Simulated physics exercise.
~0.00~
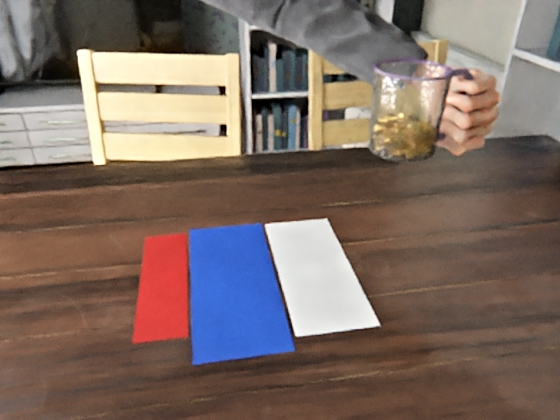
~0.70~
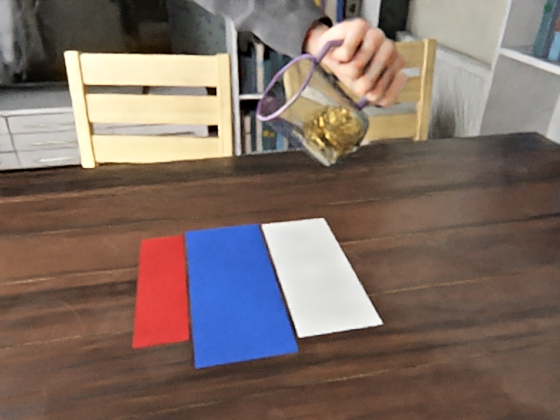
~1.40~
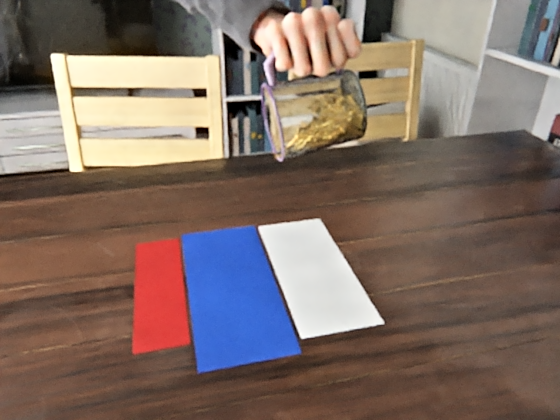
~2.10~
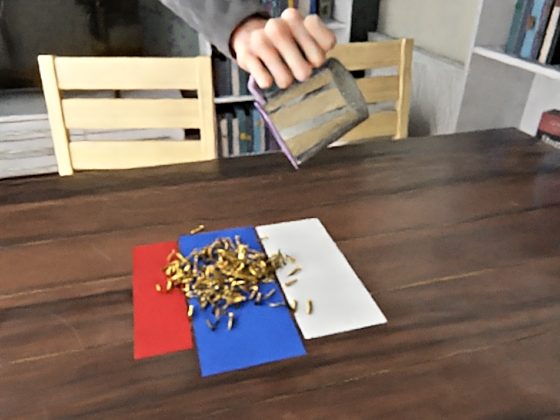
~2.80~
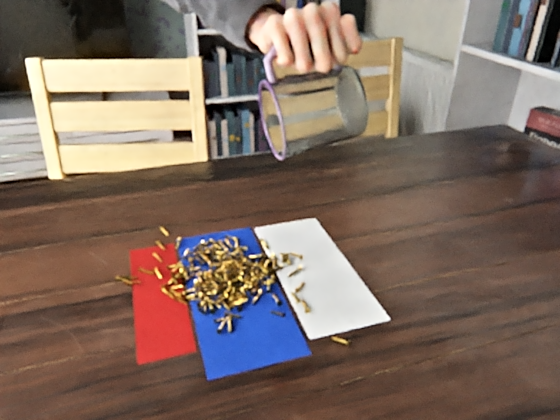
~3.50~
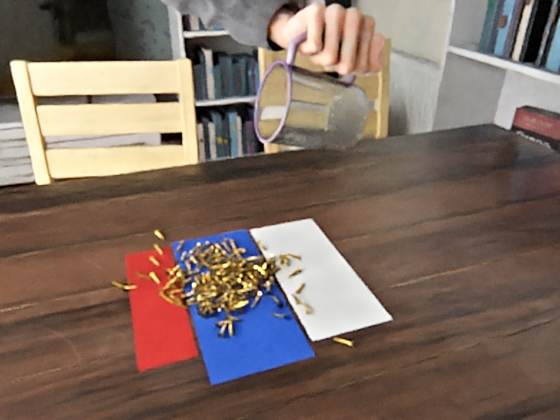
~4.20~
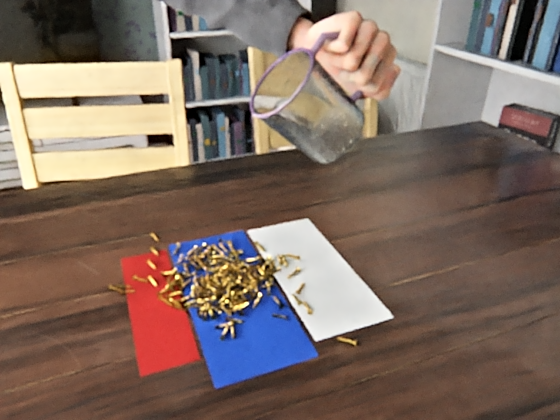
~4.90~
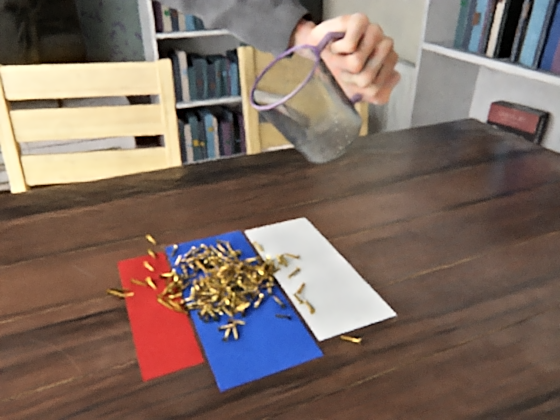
A hand moved a clear cup of brass-coloured screws left over a wooden table and tipped it until they spilled out, mostly onto the blue mat, with a few on the red, white and bare wood, then partly turned the empty cup back.
